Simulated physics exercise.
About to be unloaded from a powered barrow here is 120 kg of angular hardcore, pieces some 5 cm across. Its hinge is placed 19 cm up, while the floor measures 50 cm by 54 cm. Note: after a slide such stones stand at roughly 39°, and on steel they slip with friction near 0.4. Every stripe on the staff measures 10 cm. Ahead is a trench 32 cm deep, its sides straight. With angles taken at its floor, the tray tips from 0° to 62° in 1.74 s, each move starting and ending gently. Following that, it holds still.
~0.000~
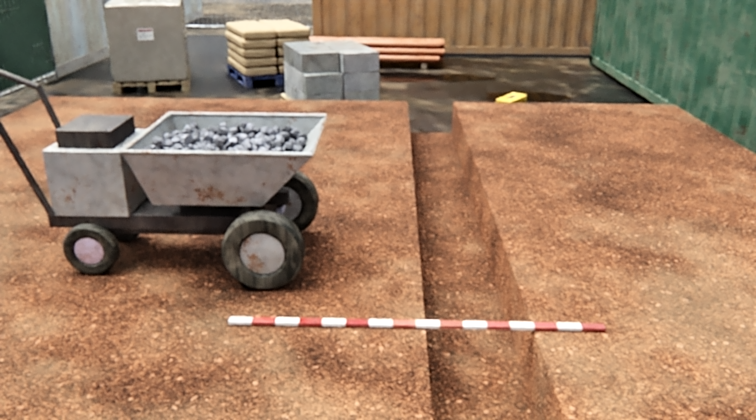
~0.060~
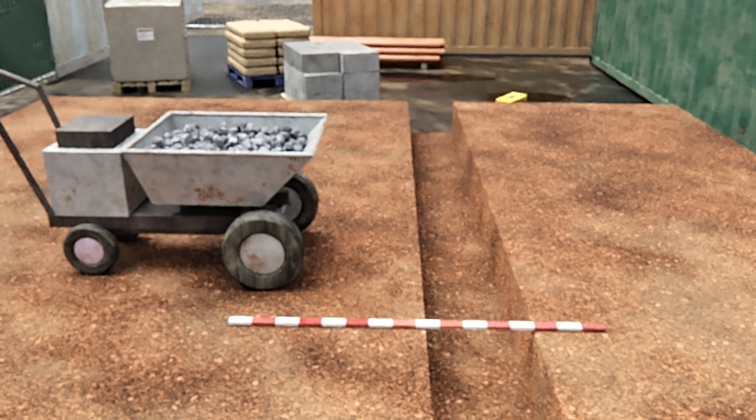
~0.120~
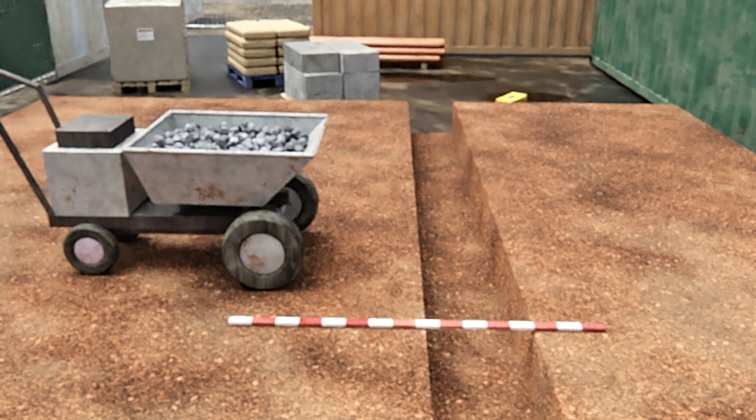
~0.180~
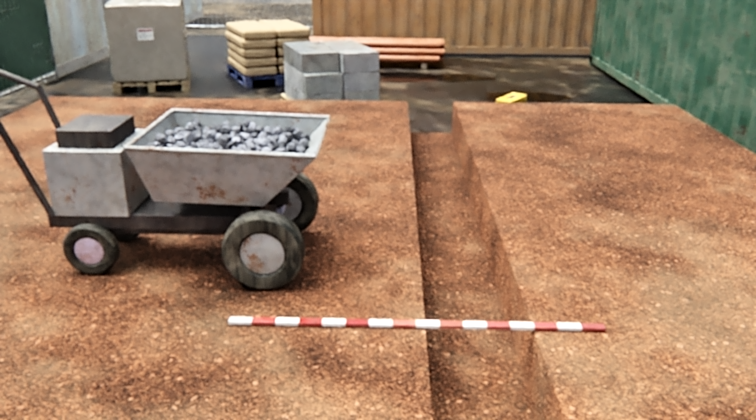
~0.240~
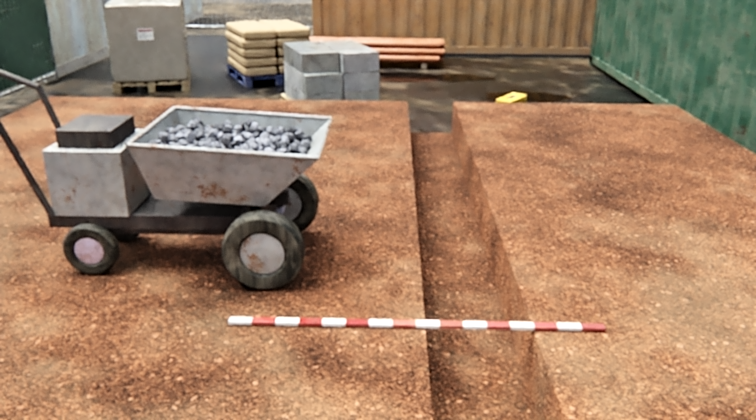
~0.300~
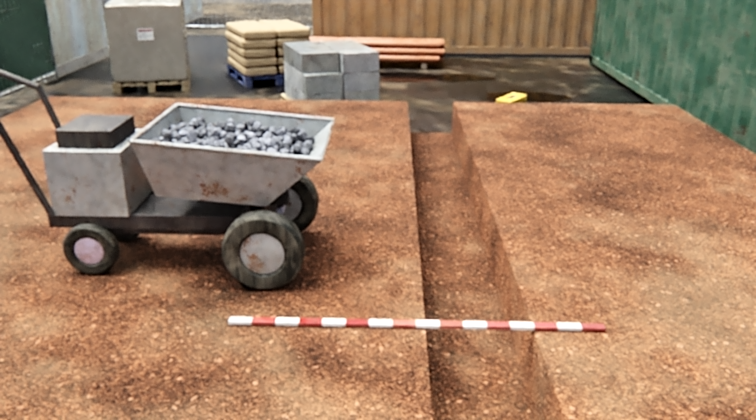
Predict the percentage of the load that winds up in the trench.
My prediction is about 33 per cent.
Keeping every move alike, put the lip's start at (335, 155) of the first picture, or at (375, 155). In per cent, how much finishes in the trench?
Roughly 60 percent for the first, and 70 percent for the second.
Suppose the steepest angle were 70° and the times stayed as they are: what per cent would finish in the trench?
Some 45 in a hundred, I'd say.
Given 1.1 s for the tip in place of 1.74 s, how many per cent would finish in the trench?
35 per cent.
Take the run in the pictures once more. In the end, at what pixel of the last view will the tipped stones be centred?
In the last view, about (415, 260).
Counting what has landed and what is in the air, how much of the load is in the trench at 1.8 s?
I'd put it near 0 per cent.
After 1.3 s the floor is at 52°; 100 % in the tray; the foremost stones are at (365, 205).
After 1.8 s the floor is at 62°; 89 % in the tray, 10 % short of the trench, 1 % in the trench; the foremost stones are at (448, 295).
After 2.2 s the floor is at 62°; 67 % in the tray, 21 % short of the trench, 12 % in the trench; the foremost stones are at (494, 303).
After 4.1 s the floor is at 62°; 34 % in the tray, 34 % short of the trench, 33 % in the trench; the foremost stones are at (501, 313).
